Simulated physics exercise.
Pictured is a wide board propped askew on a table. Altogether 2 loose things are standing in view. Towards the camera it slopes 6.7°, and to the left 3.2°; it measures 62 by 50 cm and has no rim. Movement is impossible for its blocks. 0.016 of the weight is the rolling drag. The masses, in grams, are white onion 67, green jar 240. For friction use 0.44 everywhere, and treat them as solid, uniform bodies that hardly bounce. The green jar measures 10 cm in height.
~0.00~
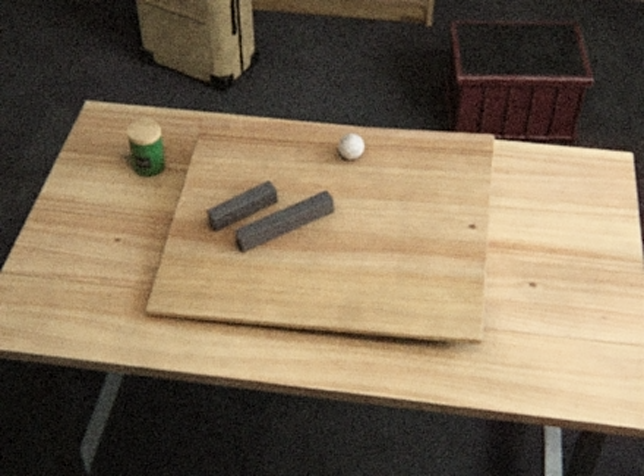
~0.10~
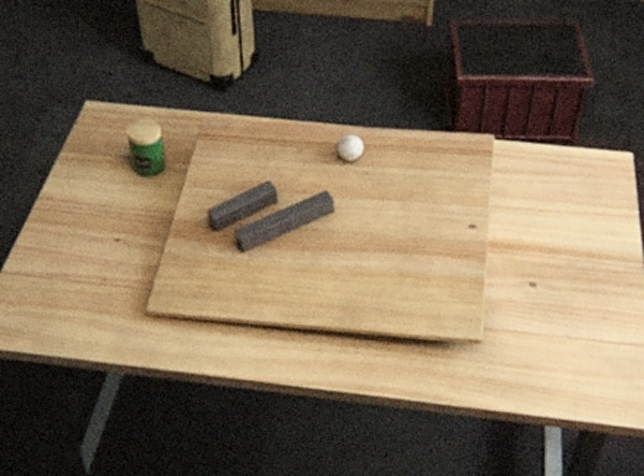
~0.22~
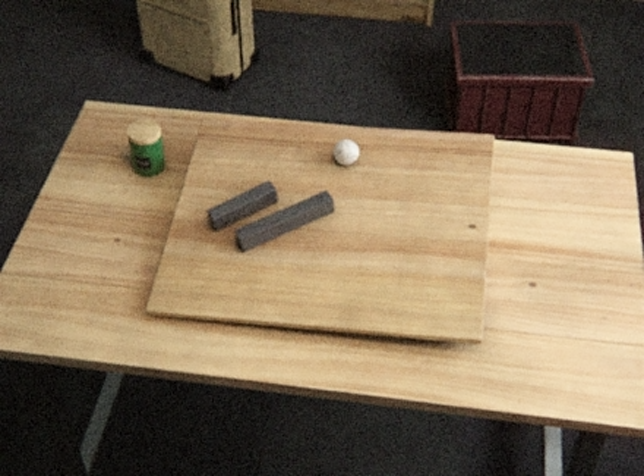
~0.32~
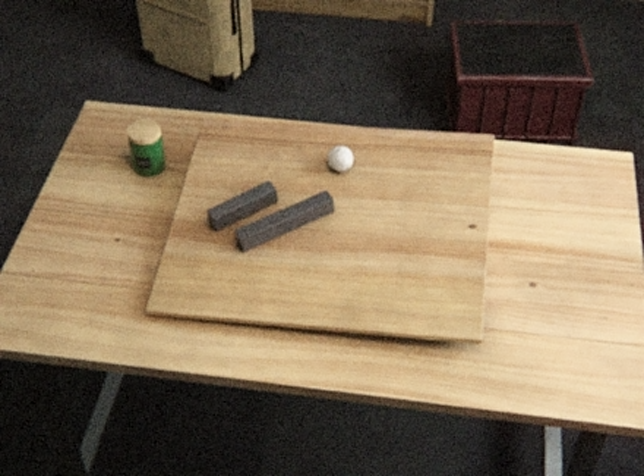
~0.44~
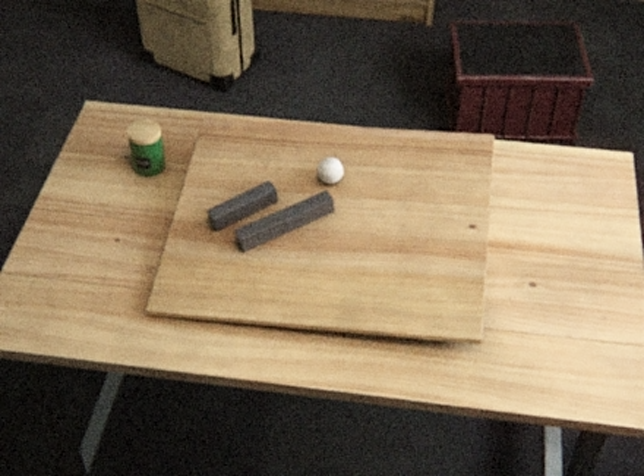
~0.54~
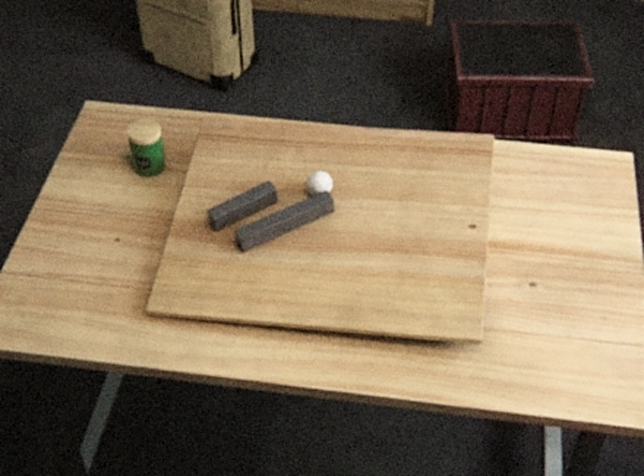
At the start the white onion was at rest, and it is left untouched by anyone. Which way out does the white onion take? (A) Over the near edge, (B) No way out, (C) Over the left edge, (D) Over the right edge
The answer is B.
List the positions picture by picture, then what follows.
In the first frame, 42 cm of board to the near edge; white onion (351, 146); green jar (147, 148).
In the second frame, 42 cm of board to the near edge; white onion (350, 147); green jar (147, 148).
In the third frame, 40 cm of board to the near edge; white onion (346, 152); green jar (147, 148).
In the fourth frame, 38 cm of board to the near edge; white onion (340, 159); green jar (147, 148).
In the fifth frame, 35 cm of board to the near edge; white onion (330, 171); green jar (147, 148).
In the sixth frame, 31 cm of board to the near edge; white onion (320, 184); green jar (147, 148).
After 0.64 s, 29 cm of board to the near edge; white onion near (304, 192).
After 0.74 s, 27 cm of board to the near edge; white onion near (286, 200).
In the end (1.2 s), 27 cm of board to the near edge; green jar under 8 cm from the start. At the end, from the last picture's camera, white onion near (286, 201).
